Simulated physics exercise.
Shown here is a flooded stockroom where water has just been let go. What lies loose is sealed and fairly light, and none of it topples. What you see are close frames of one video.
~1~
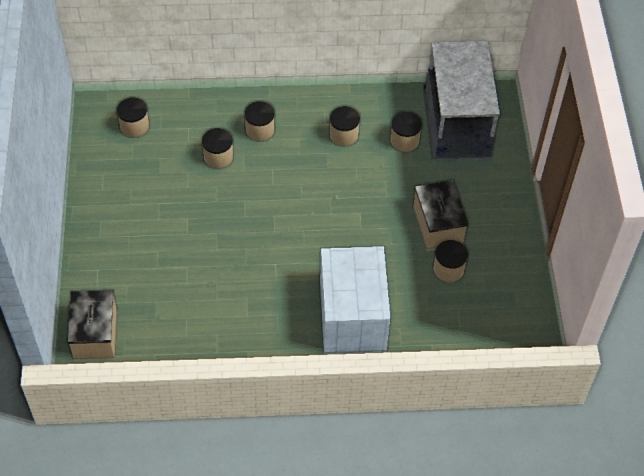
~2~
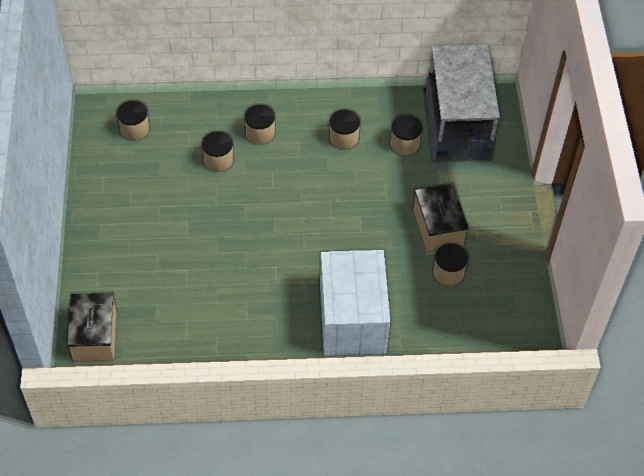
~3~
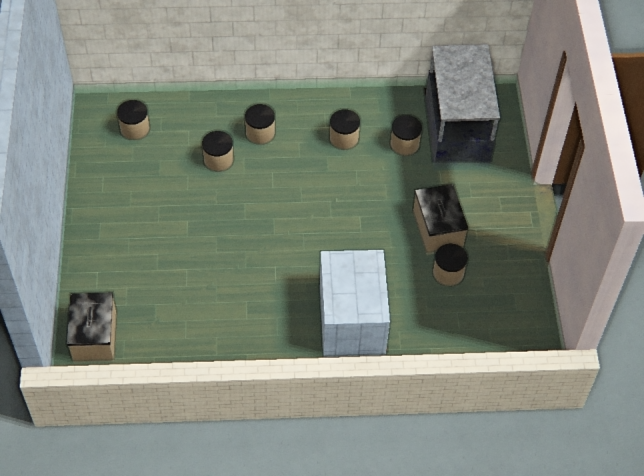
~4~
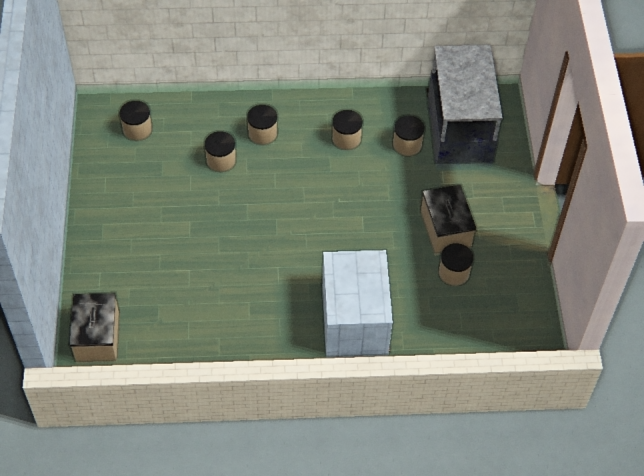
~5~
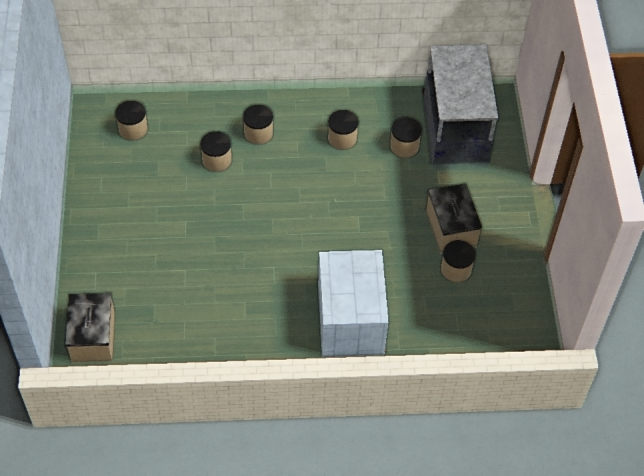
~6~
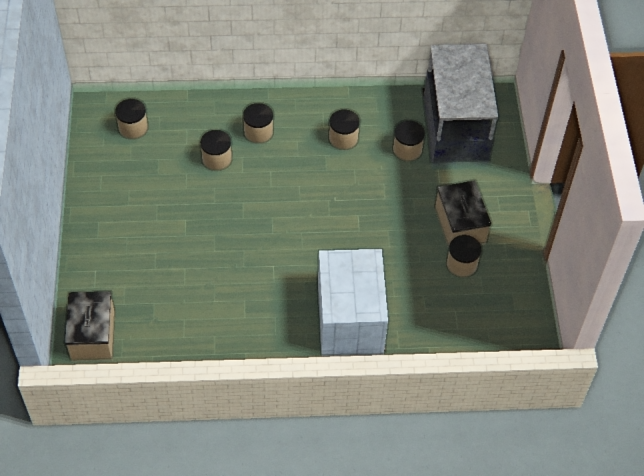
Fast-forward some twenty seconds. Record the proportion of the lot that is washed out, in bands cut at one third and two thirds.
Proportion: One third to two thirds.
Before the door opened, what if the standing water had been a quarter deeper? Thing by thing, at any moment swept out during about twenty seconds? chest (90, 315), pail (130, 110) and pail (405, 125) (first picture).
Going item by item, that's still there, then still there, then exited.
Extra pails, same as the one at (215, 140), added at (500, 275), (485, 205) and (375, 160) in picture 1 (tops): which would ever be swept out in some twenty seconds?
In order: Leaves the room, leaves the room, leaves the room.
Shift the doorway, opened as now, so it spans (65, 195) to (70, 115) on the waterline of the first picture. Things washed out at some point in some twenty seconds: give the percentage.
About 60 %.
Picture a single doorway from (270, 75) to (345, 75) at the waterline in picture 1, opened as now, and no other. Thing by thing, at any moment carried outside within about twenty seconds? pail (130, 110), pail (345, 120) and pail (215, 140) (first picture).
In the order given, it's escaped, escaped, escaped.
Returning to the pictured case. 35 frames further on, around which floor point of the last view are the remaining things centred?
Near (259, 199).
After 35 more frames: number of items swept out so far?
That comes to 4.
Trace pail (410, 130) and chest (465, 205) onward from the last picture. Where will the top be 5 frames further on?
Estimate: First at (433, 159), second at (546, 202), approximately.
A moment on, 0 of 8 are out; 8 afloat.
Next, 3 of 8 are out; 5 afloat.
Later, 4 of 8 are out; 4 afloat.
In the end, 4 of 8 are out; 4 afloat.
